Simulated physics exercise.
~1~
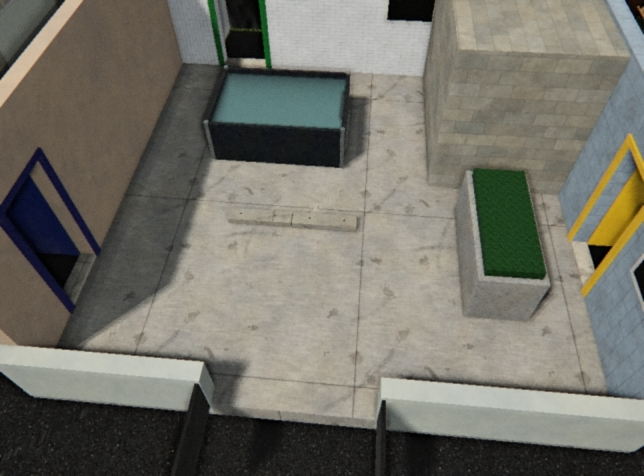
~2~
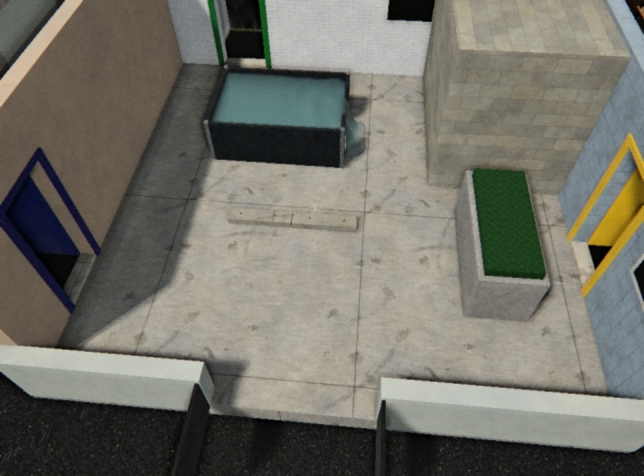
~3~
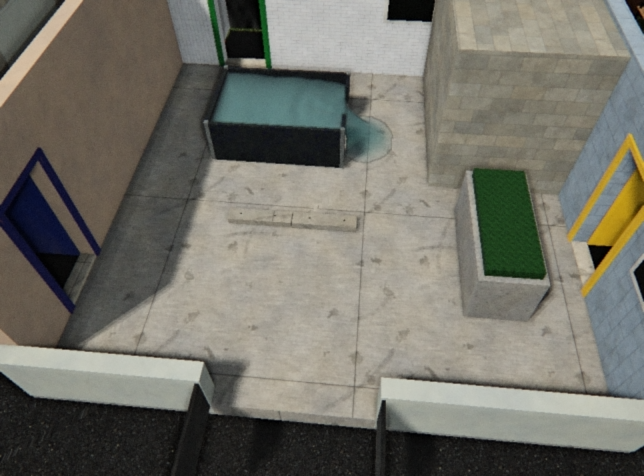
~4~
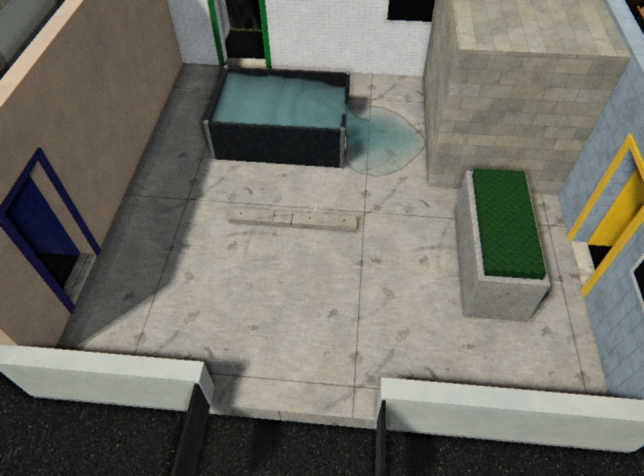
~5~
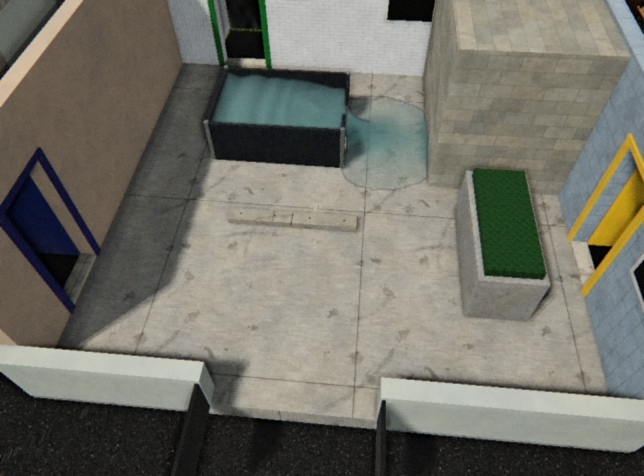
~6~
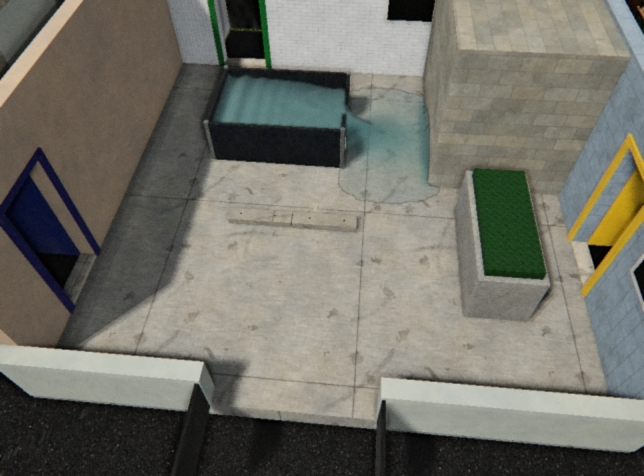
In a walled yard, water pours from a dark tank's right side and spreads across the paving.
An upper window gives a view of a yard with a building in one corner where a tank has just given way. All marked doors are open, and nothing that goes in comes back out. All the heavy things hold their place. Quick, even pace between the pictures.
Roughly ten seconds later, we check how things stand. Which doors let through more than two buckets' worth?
In the end blue door: Never tops two buckets, green door: Tops two buckets, yellow door: Never tops two buckets.
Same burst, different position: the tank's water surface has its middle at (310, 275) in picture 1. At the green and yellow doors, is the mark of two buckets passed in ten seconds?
I'd expect the green door to fall short and the yellow door to cross the line.
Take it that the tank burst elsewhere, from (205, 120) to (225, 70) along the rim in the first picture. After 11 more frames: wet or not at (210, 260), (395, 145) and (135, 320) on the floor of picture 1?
Listed order gives sopping; left alone; sopping.
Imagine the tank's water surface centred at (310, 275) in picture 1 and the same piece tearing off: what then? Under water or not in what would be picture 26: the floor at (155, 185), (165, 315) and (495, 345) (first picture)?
Point by point: Still bare; still bare; swamped.
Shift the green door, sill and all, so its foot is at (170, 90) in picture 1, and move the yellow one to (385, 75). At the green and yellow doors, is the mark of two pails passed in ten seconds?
One by one: The green door passes that mark; the yellow door lets more in.
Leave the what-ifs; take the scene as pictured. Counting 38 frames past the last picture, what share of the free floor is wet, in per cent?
I reckon 70 per cent or so.
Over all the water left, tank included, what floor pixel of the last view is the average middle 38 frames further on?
Roughly (323, 162).
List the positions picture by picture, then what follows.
The first picture shows still water in the open tank at (281, 101).
In the second picture, the front is at (354, 153), out from the gap at (343, 124).
In the third picture, the front is at (387, 148), out from the gap at (343, 126).
In the fourth picture, the front is at (419, 146), out from the gap at (343, 127).
In the fifth picture, the front is at (427, 172), out from the gap at (343, 126).
In the sixth picture, water pours out at (343, 126) and has run to (431, 192).
A moment on, water covers 15 % of the floor; the blue door not reached, the green door not reached, the yellow door not reached.
Next, water covers 25 % of the floor; the blue door not reached, the green door not reached, the yellow door not reached.
Then, water covers 50 % of the floor; the blue door not reached, the green door wet at the sill, nothing in, the yellow door not reached.
Later, water covers 70 % of the floor; the blue door not reached, the green door under two buckets in, the yellow door wet at the sill, nothing in.
In the end, water covers 95 % of the floor; the blue door wet at the sill, nothing in, the green door over two buckets in, the yellow door under two buckets in.
